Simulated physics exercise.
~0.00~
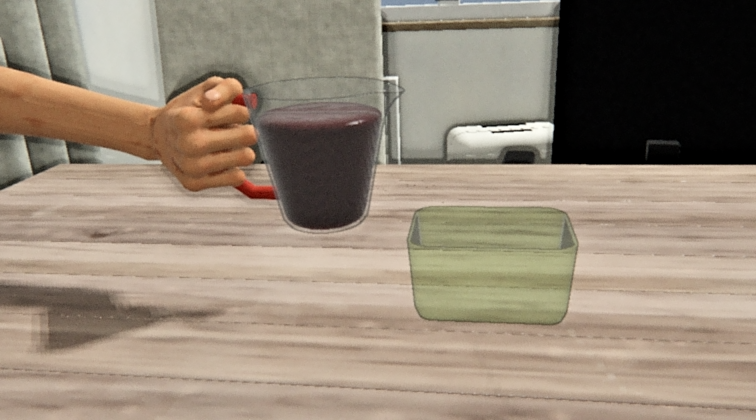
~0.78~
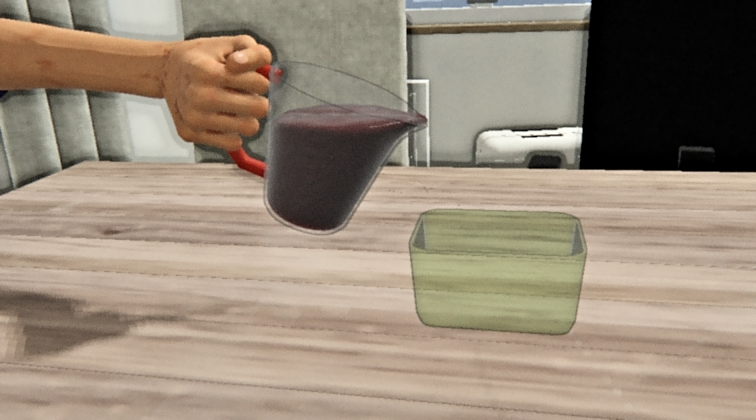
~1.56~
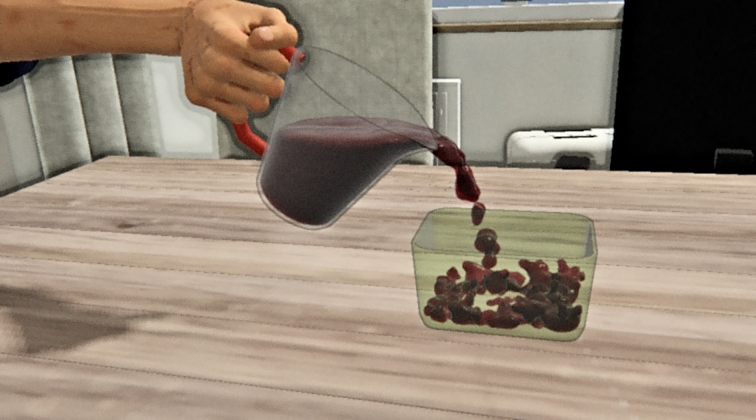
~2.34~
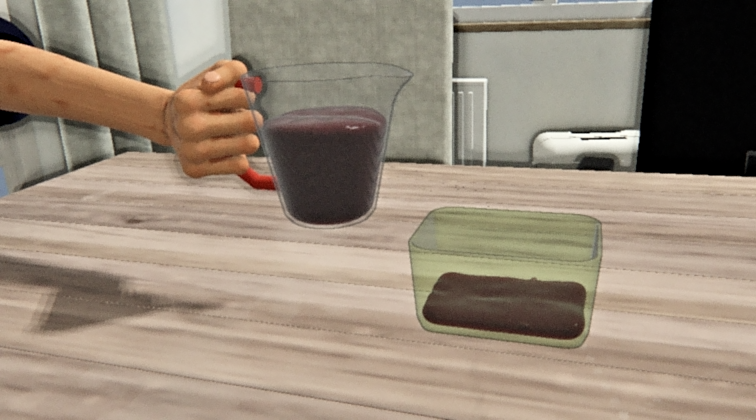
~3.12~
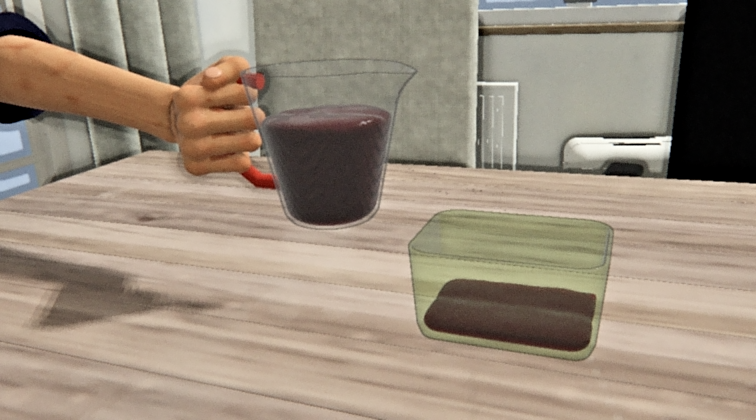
A hand tipping a clear jug of dark red liquid rightward, pouring some into a green box, then returning the jug upright.
